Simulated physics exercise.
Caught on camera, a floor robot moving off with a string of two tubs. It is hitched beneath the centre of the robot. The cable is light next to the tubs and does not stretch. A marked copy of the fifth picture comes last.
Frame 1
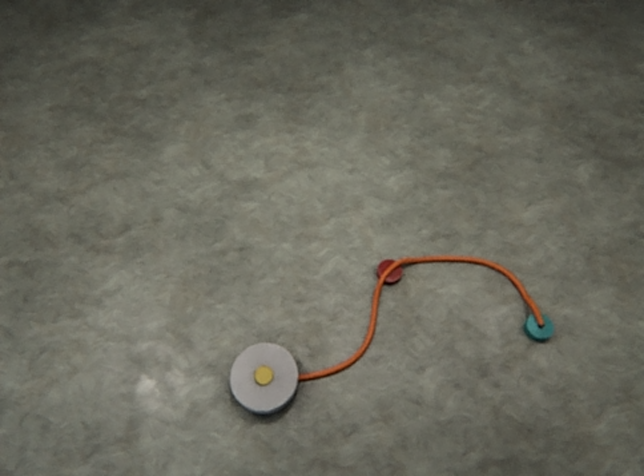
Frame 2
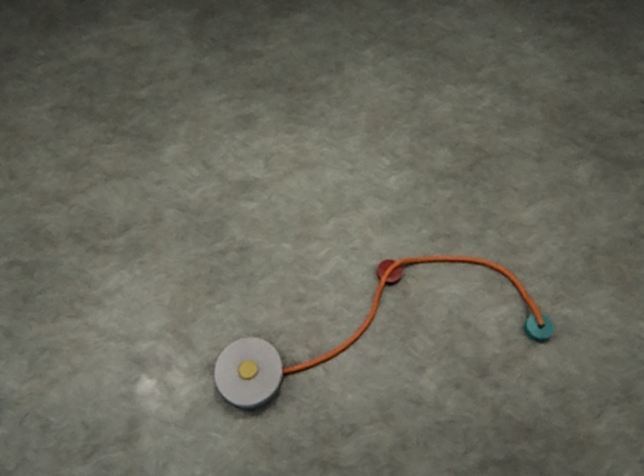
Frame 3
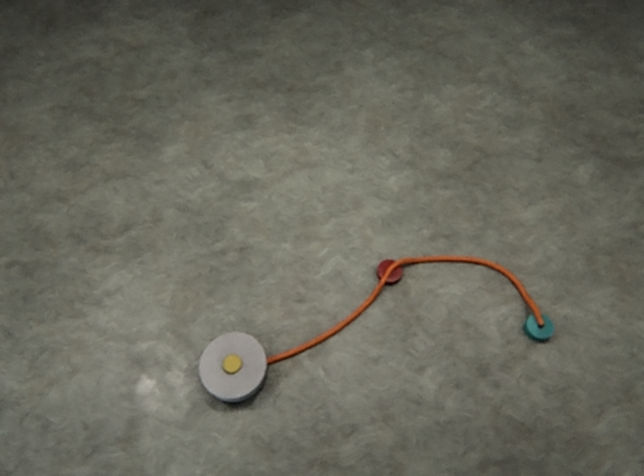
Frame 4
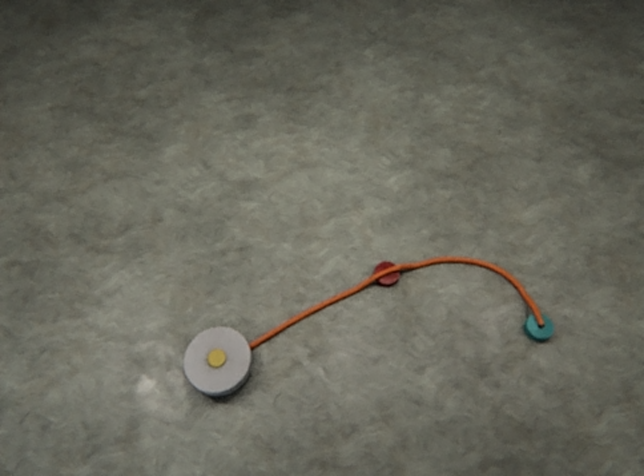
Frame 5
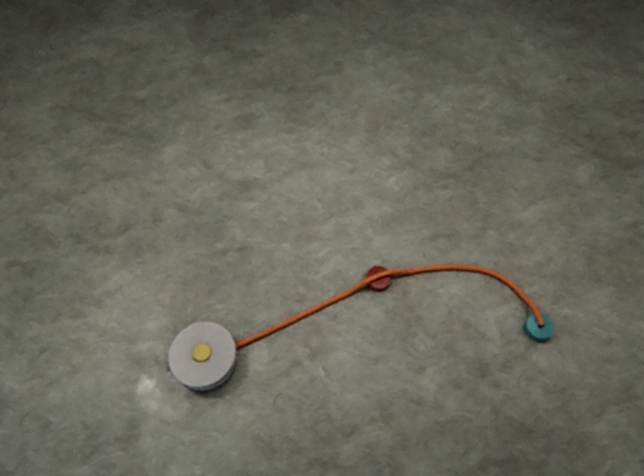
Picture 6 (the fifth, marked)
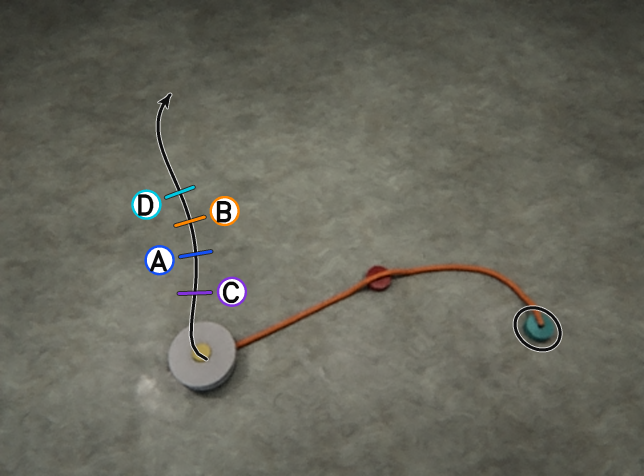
A round grey robot slid left and slightly up across the grey floor, straightening the orange string behind it, then the small red tub shifted slightly down and left while the turquoise one stayed still.
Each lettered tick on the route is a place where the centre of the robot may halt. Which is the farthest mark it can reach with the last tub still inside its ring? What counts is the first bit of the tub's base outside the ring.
The farthest safe stop is B.
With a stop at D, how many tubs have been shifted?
Two.
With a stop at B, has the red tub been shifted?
Yes.
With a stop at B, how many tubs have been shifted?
One.
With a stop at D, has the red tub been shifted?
By then, yes.
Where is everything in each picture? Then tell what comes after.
In the first picture, turquoise tub (539, 327); red tub (390, 271); robot (265, 378).
In the second picture, robot (250, 373); turquoise tub (539, 327).
In the third picture, robot (234, 367); turquoise tub (539, 327).
In the fourth picture, robot (219, 361); red tub (387, 274); turquoise tub (539, 327).
In the fifth picture, robot (204, 356); red tub (378, 278); turquoise tub (539, 327).
On the marked copy, A at (196, 254); B at (190, 221); C at (195, 293); D at (180, 192); the ring at (538, 328); the route from (206, 359) via (184, 202) to (170, 95).
Following B. Soon after the start, robot (190, 305); turquoise tub (539, 327); red tub (371, 282).
Later, robot (194, 253); turquoise tub (539, 327); red tub (371, 282).
In the end, robot (188, 216); turquoise tub (539, 327); red tub (349, 274); the ringed tub at the far end is still in its ring.
As for the rest, A is safe but short; C is safe but short; D drags the last tub to (509, 318).
